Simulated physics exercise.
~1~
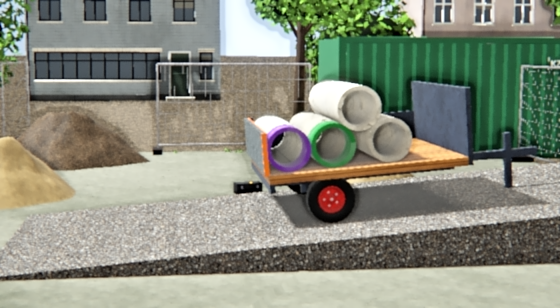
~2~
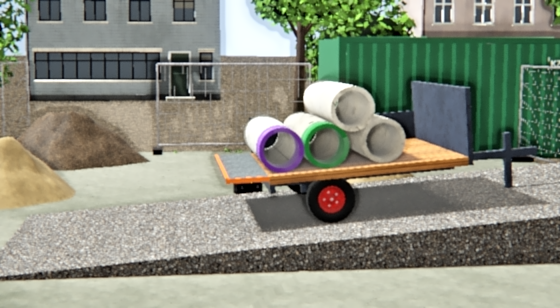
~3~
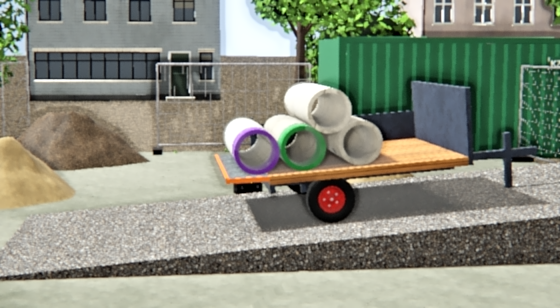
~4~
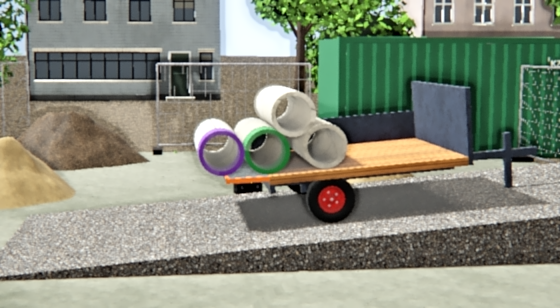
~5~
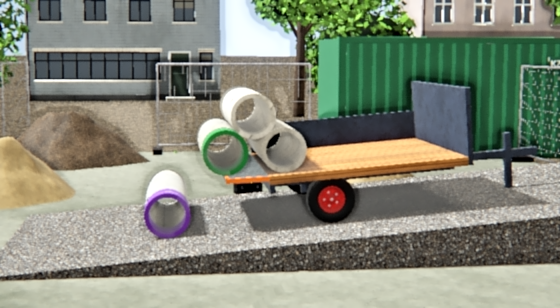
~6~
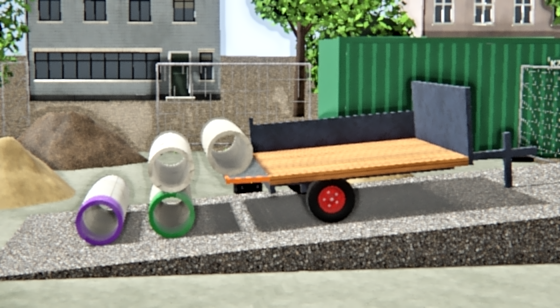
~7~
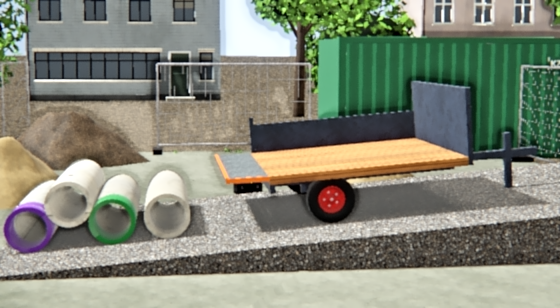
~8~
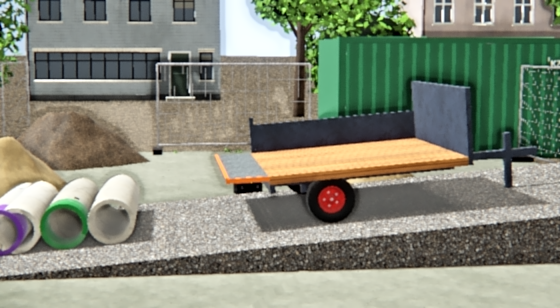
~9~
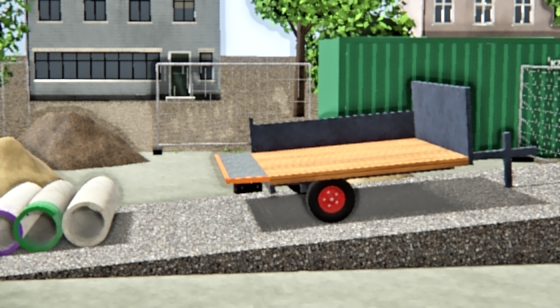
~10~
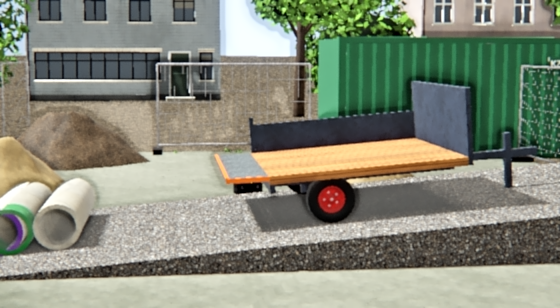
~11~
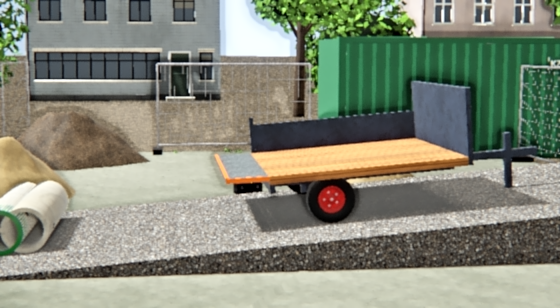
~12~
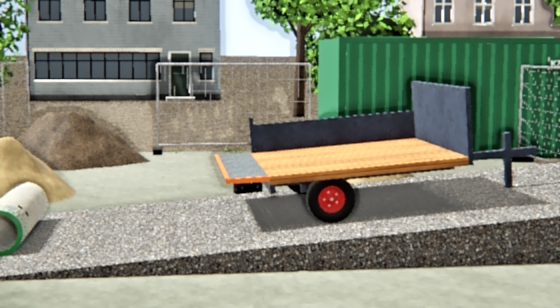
Four concrete pipes, one rimmed in purple and one in green, sit stacked on the wooden bed of a trailer parked on a gravel slope. The tailgate at the left end drops open, and the pile begins rolling left toward it. The purple pipe goes over the edge first and lands on the gravel, with the green one and the two plain pipes following. All four roll on down the slope, bunching together near the sand heap at the left. They slip partly out of view there, leaving the trailer empty and a green-rimmed pipe resting at the left edge.
